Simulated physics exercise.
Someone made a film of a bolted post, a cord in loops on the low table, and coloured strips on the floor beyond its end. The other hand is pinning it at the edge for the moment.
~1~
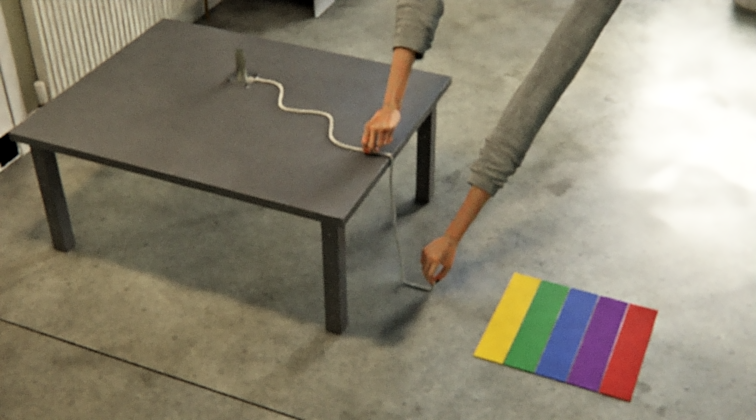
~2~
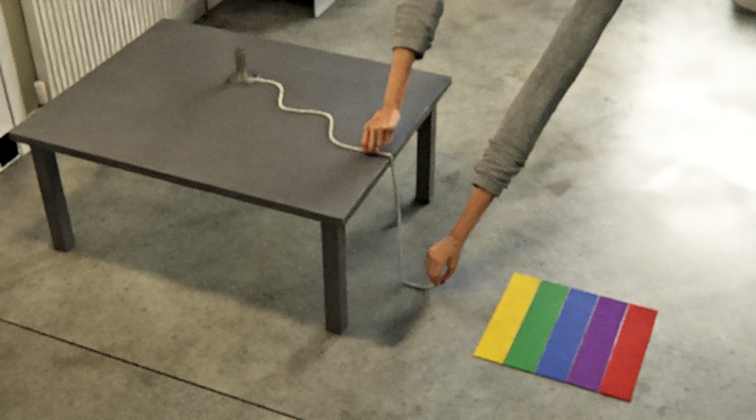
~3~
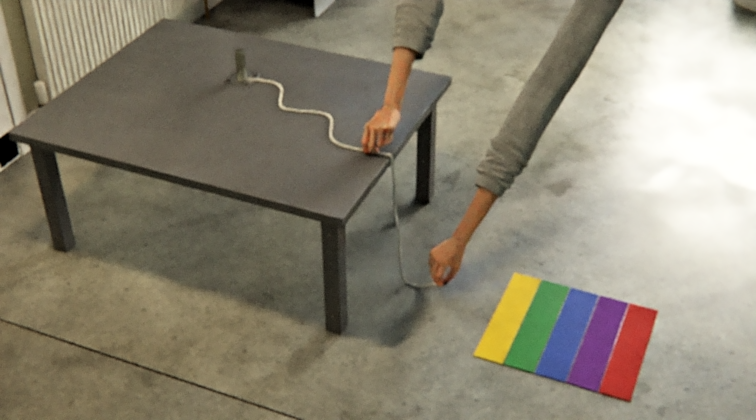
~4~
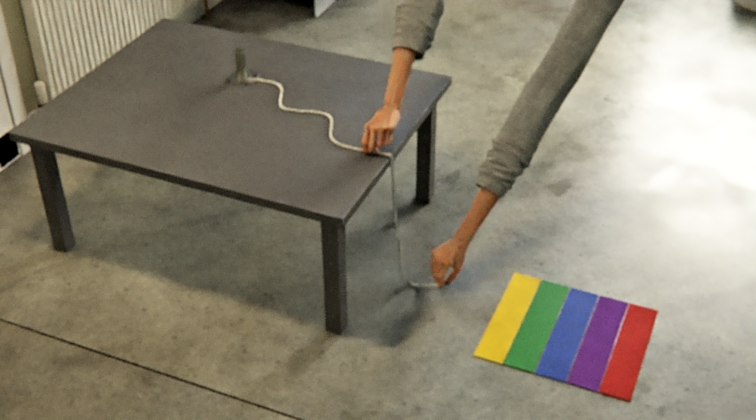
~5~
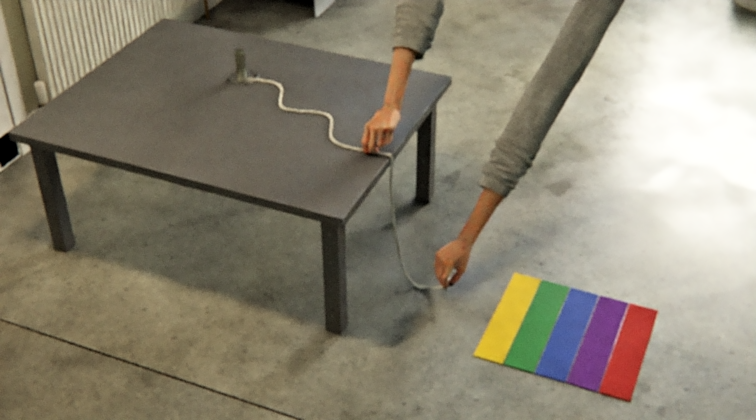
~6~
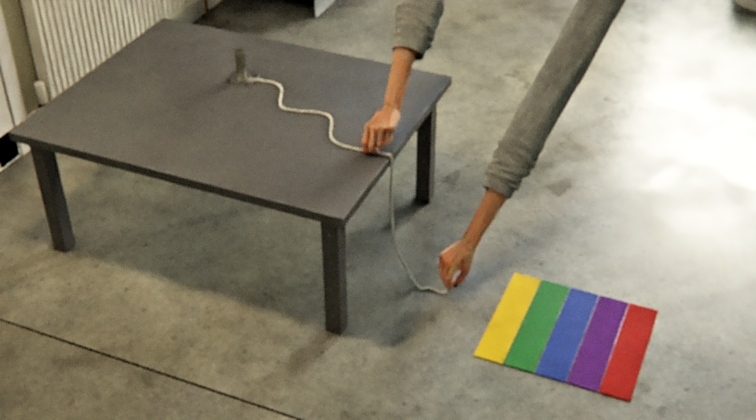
On a concrete floor beside a low grey table, one hand pinned a wavy cord at the table's edge while the other drew its hanging end slightly right, towards the coloured strips.
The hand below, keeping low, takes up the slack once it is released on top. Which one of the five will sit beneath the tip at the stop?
The blue strip will.
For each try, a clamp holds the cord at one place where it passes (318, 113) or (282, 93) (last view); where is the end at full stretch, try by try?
Pixel positions per try: (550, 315); (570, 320).
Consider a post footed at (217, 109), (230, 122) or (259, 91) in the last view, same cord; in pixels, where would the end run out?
About (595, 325), (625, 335) and (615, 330).
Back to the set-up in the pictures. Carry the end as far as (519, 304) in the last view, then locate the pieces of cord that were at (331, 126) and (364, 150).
Point one: (358, 130); point two: (401, 160).
Early on, end near (518, 304); over yellow.
Midway, end near (556, 314); over green.
At the end of the slack, end near (579, 321); over blue. The end stops over the blue strip.
